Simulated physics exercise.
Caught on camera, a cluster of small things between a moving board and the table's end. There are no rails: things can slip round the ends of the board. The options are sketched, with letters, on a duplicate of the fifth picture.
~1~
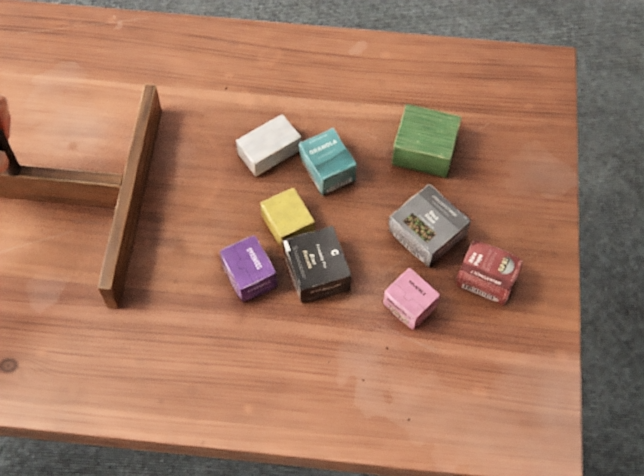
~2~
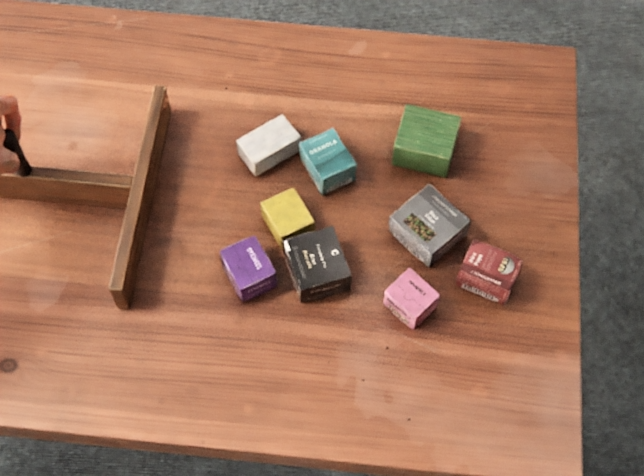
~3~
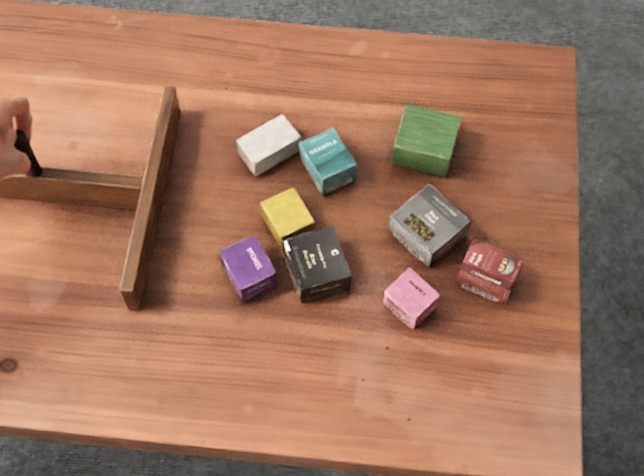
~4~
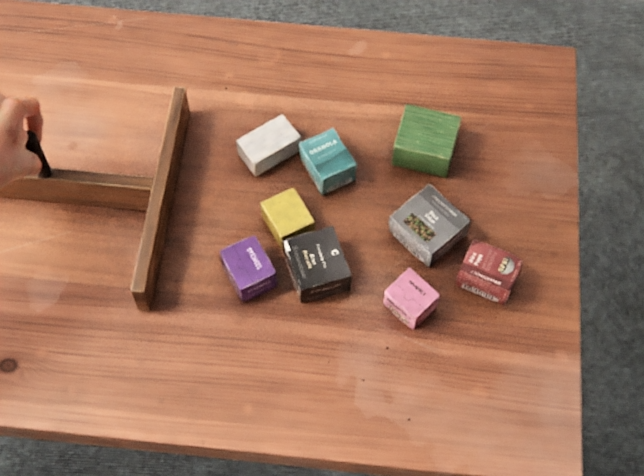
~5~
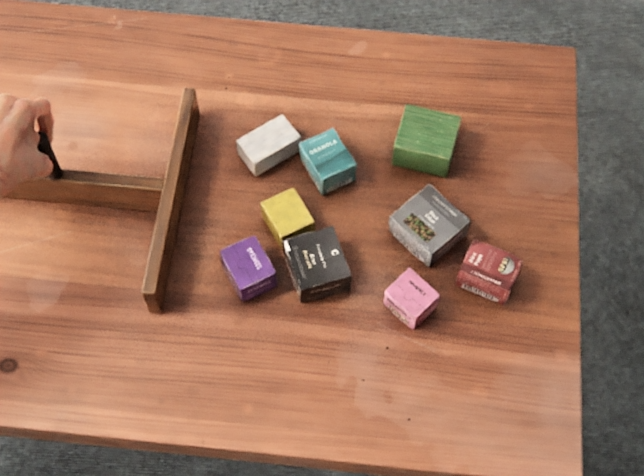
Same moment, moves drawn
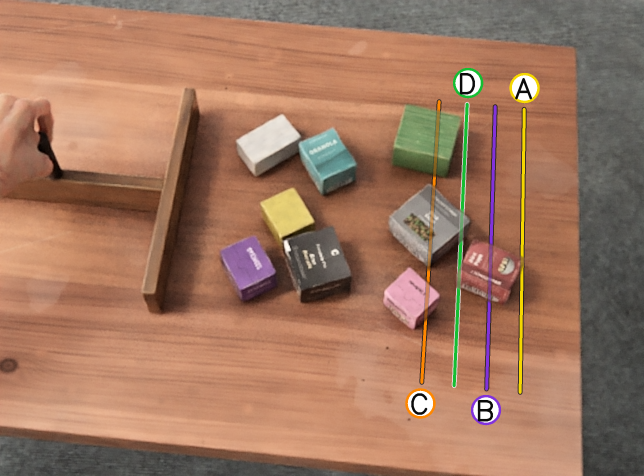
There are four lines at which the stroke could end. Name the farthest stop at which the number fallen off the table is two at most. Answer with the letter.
B is the last line within the limit.
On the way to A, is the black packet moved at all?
Yes.
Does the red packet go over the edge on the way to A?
By then, yes.
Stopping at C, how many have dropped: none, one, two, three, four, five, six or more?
In all, none.
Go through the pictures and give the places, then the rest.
The first frame shows purple box (249, 269); white block (269, 146); yellow block (288, 219).
The second frame shows board (138, 182); red packet (489, 272).
The third frame shows board (149, 183); green block (426, 141).
The fourth frame shows board (160, 184); black packet (317, 265).
The fifth frame shows board (170, 185); purple box (249, 269); white block (269, 146); yellow block (288, 219).
On the copy, A at (522, 240); B at (491, 237); C at (431, 232); D at (461, 235).
On B. First, board (284, 195); white block (320, 131); purple box (307, 285).
Then, board (400, 206); red packet (528, 274); pink packet (517, 319).
Finally, board (492, 214); red packet over the edge; pink packet over the edge; two fallen.
By contrast, A drops five; C is within the limit but short; D is within the limit but short.
